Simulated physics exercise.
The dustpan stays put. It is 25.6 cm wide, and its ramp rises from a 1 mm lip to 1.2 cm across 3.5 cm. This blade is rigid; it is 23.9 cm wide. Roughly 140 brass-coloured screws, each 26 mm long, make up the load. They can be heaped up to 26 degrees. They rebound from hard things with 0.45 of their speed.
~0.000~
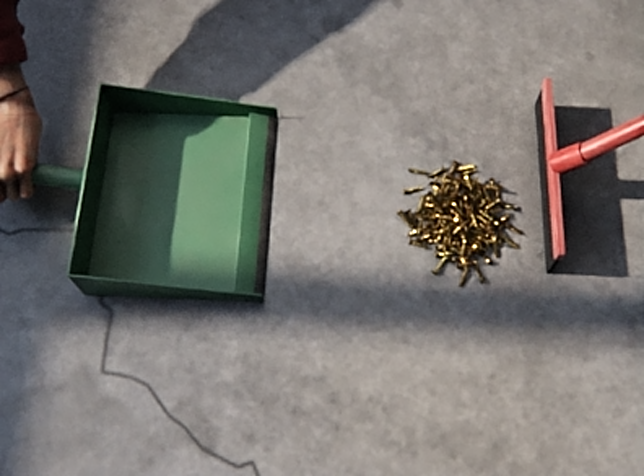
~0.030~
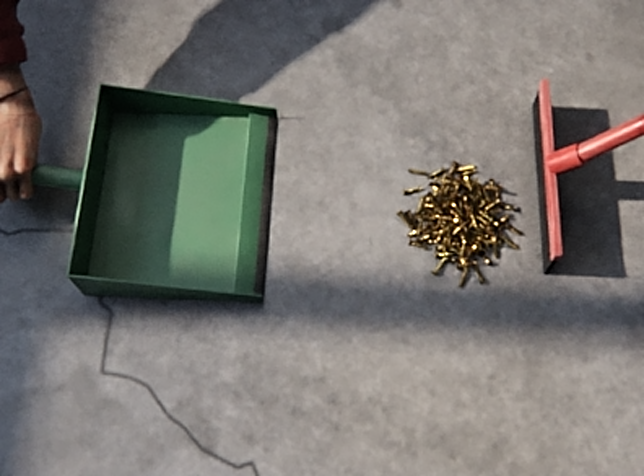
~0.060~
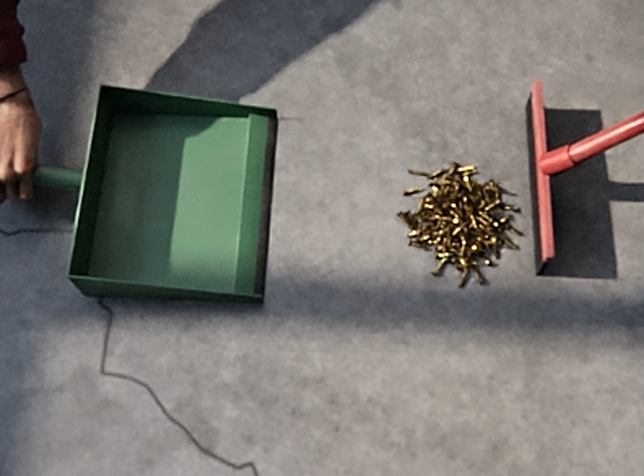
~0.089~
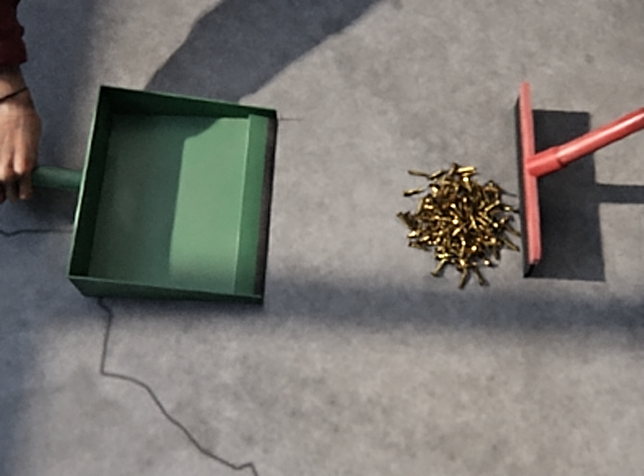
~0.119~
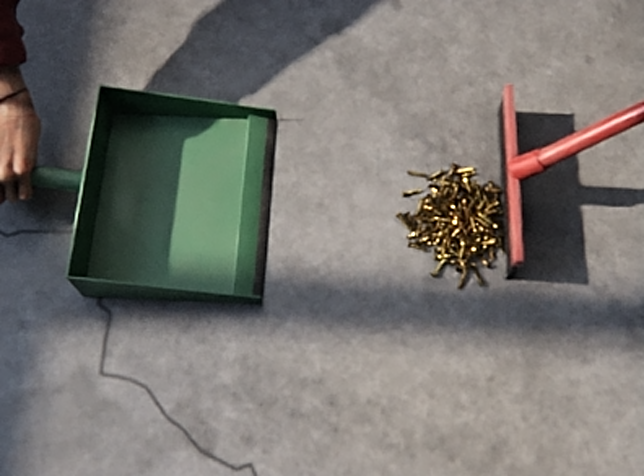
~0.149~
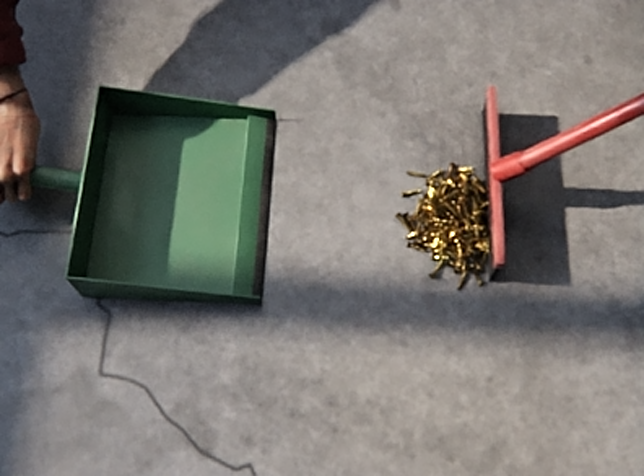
In this clip, a hand holds a green dustpan still on a grey floor while a red-handled rigid blade slides left from the right side, meets a pile of brass-coloured screws, and pushes its near edge slightly leftward.
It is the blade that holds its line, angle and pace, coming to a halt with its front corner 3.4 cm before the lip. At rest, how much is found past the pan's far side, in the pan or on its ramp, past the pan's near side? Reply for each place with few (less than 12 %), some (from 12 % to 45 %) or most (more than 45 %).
Far side - few; pan - some; near side - few.
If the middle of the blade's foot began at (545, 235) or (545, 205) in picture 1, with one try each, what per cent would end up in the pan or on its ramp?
The two tries give some 30 % and some 35 %.
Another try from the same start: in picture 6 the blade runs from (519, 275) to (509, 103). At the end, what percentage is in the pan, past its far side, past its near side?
Pan 15; far 0; near 30.
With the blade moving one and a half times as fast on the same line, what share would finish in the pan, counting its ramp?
Then near 60 in a hundred.
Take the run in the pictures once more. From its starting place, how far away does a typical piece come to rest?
Median: Approx. 24 cm.
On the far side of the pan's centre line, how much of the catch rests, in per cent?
Something like 20 per cent of the catch.
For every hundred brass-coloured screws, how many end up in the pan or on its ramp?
Roughly 30 %.
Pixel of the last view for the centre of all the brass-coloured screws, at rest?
About (271, 228).
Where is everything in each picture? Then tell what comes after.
In the first picture, blade from (559, 255) to (546, 86), moved 0.0 cm, 0 of the pieces shifted so far; middle of the pieces at (456, 221); pan at (169, 202).
In the second picture, blade from (556, 256) to (544, 87), moved 0.3 cm, 0 of the pieces shifted so far; middle of the pieces at (456, 222).
In the third picture, blade from (548, 257) to (536, 88), moved 1.2 cm, 0 of the pieces shifted so far; middle of the pieces at (456, 222).
In the fourth picture, blade from (535, 259) to (524, 90), moved 2.7 cm, 0 of the pieces shifted so far; middle of the pieces at (455, 223).
In the fifth picture, blade from (517, 262) to (508, 92), moved 4.8 cm, 6 of the pieces shifted so far; middle of the pieces at (455, 224).
In the sixth picture, blade from (499, 264) to (491, 94), moved 6.9 cm, 76 of the pieces shifted so far; middle of the pieces at (451, 224); pan at (168, 204). The blade's pace is about 0.69 m/s, heading 8 degrees towards the viewer's side.
After 0.33 s, middle of the blade 15 cm from the lip; 0 % over the lip, far side 0 %, near side 0 %.
After 0.45 s, middle of the blade 7 cm from the lip; 0 % over the lip, far side 0 %, near side 5 %.
After 0.70 s, middle of the blade 4 cm from the lip; 30 % over the lip, far side 0 %, near side 5 %.
At rest (1.6 s), far side 0 %, pan 30 %, near side 5 %, in front of the lip or behind the blade 65 %.
